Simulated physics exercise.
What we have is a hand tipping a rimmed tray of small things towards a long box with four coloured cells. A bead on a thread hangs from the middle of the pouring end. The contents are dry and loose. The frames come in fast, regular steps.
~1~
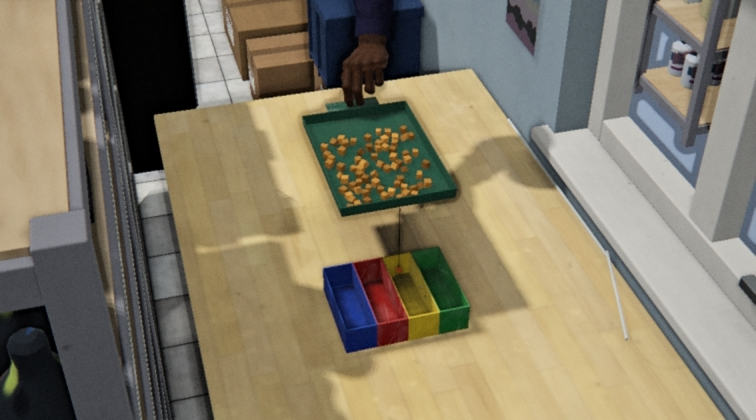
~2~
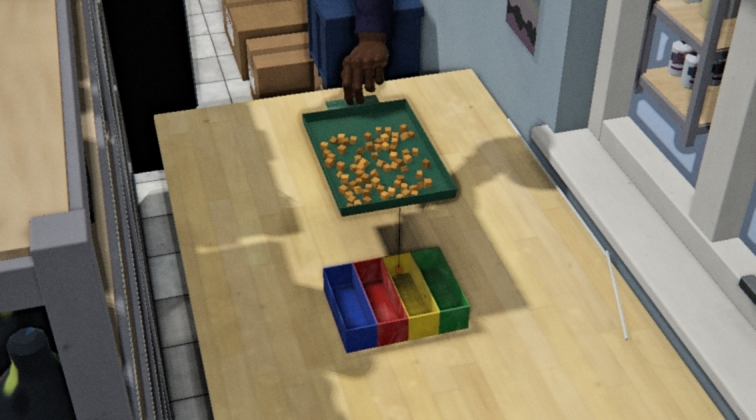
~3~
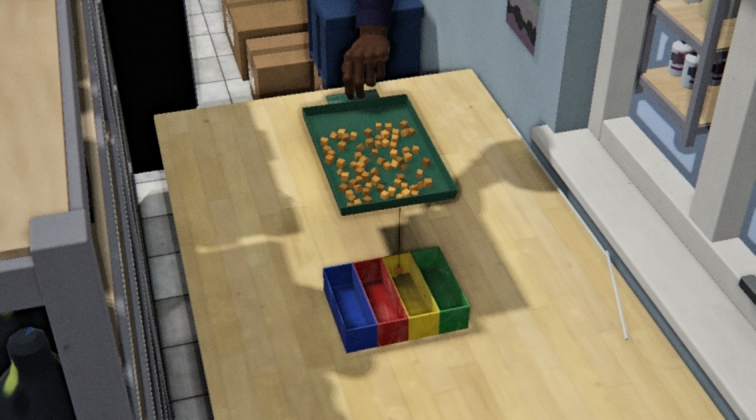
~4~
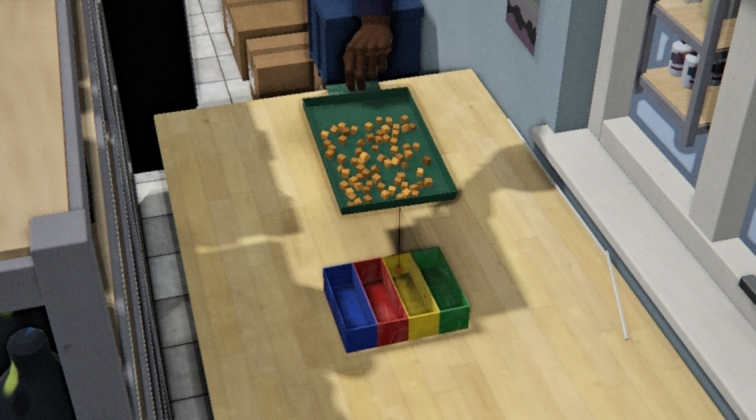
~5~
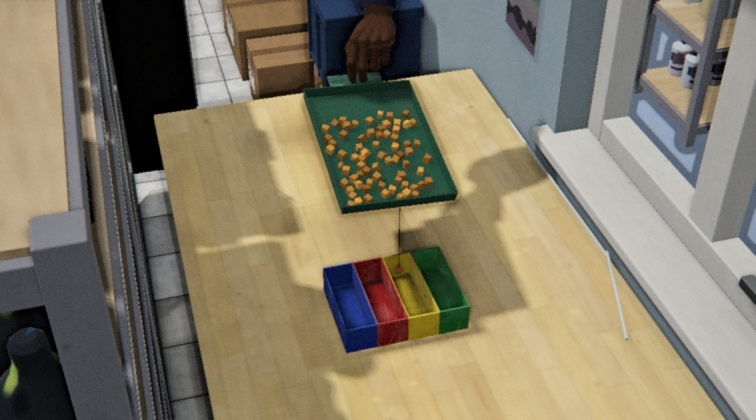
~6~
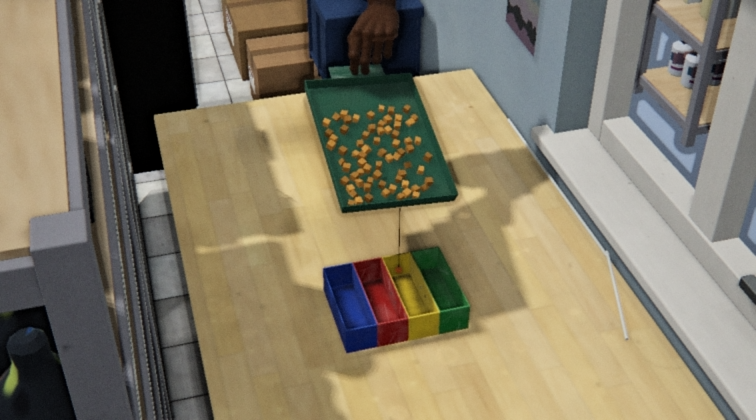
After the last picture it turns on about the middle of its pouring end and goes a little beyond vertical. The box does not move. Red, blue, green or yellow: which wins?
Fullest: The green cell.
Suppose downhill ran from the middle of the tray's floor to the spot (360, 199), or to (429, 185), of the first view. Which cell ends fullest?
One: The blue one. Two: That green cell.
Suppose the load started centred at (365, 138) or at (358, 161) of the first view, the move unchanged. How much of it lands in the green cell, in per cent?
In turn 50 and 30 in a hundred.
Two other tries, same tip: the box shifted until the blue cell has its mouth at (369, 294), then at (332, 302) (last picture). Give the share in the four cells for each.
The first gives 80 %, the second 40 %.
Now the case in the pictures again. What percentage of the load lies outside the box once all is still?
Roughly 40 in a hundred.
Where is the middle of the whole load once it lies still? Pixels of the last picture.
Roughly at (442, 312).
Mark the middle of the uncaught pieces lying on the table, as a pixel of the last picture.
Around (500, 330).
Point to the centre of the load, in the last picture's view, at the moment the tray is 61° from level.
Around (413, 184).
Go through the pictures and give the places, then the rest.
The first picture shows corners of the pouring end at (342, 207) and (455, 188), level; middle of the load at (381, 165), croutons; bead on its thread at (399, 270); blue cell at (362, 336); red cell at (393, 330); yellow cell at (424, 324); green cell at (454, 318).
The second picture shows corners of the pouring end at (342, 207) and (456, 188), level; middle of the load at (381, 164).
The third picture shows corners of the pouring end at (342, 207) and (456, 189), tipped barely, lowest at the right corner; middle of the load at (381, 162).
The fourth picture shows corners of the pouring end at (343, 206) and (456, 190), tipped a little, lowest at the right corner; middle of the load at (382, 158).
The fifth picture shows corners of the pouring end at (343, 206) and (457, 192), tipped a little, lowest at the right corner; middle of the load at (382, 155).
The sixth picture shows corners of the pouring end at (344, 205) and (457, 193), tipped clearly, lowest at the right corner; middle of the load at (382, 153), a small part on the move; blue cell at (362, 336); red cell at (393, 330); yellow cell at (424, 324); green cell at (454, 318).
Soon, tray tipped steeply; nearly all on the tray; a stray few falling or outside the box.
A while on, tray tipped right over; nearly all on the tray; a stray few falling or outside the box.
Towards the end, tray tipped past a quarter turn; about a third in the green cell; about a quarter in the yellow cell; a small part in the red cell; about a third falling or outside the box.
Finally, tray tipped past a quarter turn; about a third in the green cell; about a quarter in the yellow cell; a small part in the red cell; none in the blue cell; about a third outside the box.
